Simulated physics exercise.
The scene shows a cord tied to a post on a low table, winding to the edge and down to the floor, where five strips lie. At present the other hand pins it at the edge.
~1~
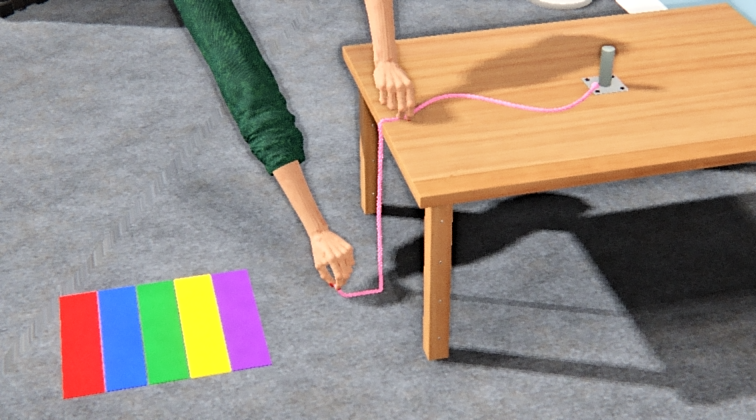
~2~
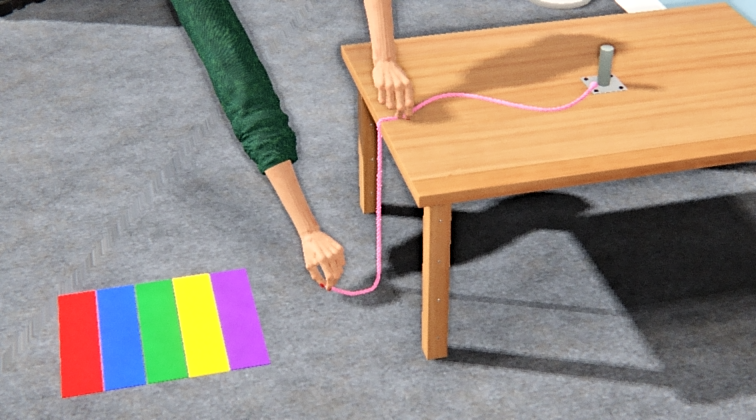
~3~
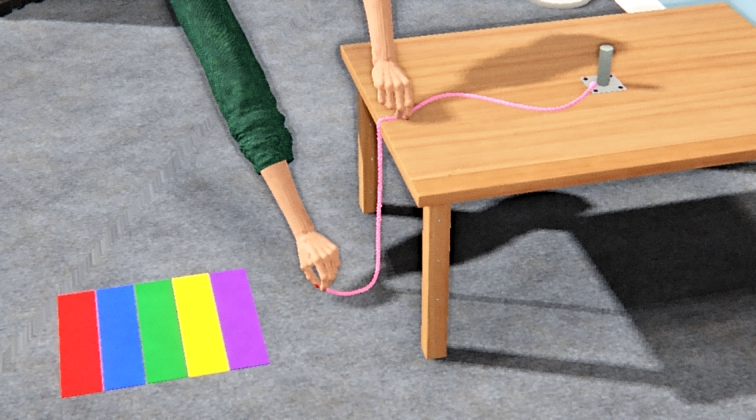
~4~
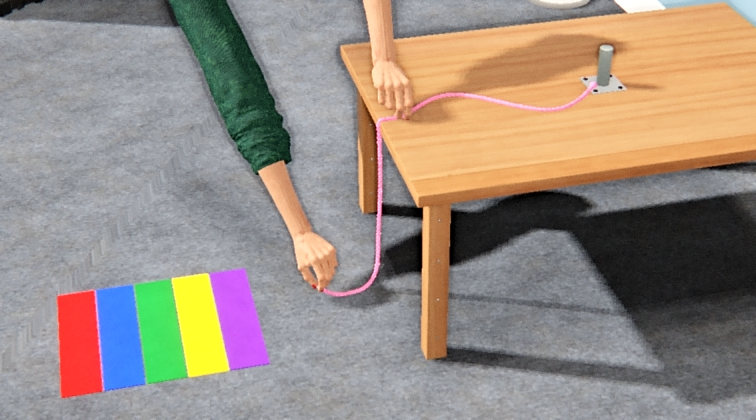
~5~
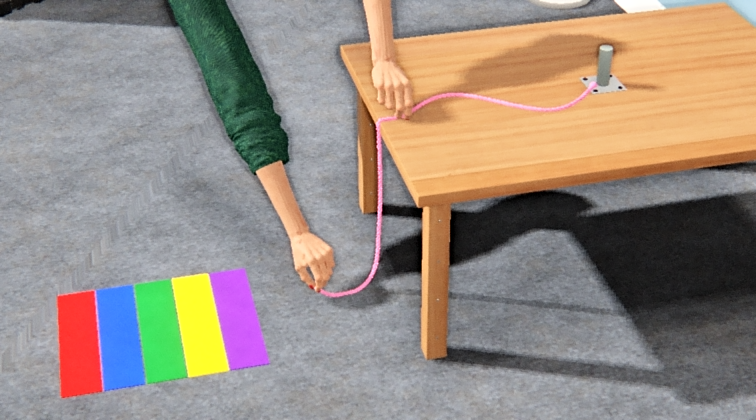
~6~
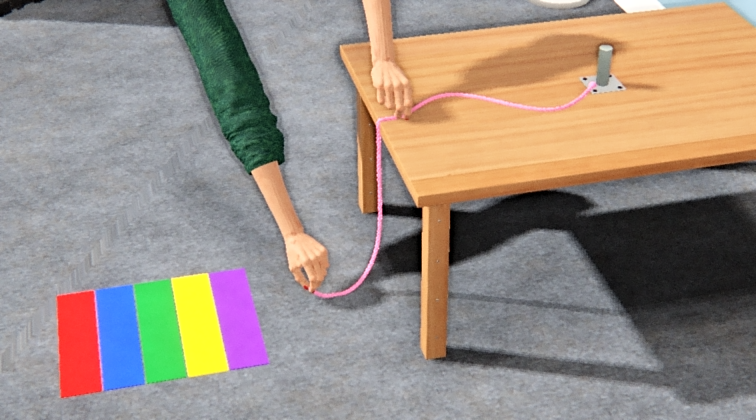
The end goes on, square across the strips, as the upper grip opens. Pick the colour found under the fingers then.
Green is under them.
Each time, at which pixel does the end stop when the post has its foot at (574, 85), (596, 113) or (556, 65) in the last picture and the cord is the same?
First try about (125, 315), second about (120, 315), third about (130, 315).
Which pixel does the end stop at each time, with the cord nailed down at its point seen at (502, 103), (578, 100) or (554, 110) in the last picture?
Readings in order - (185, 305), (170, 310), (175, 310).
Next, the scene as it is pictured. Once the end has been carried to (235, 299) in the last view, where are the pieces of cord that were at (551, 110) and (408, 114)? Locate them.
(523, 93) and (377, 129).
Early on, end near (235, 299); over purple.
Midway, end near (186, 307); over yellow.
At the end of the slack, end near (157, 311); over green. It gets as far as the green strip.
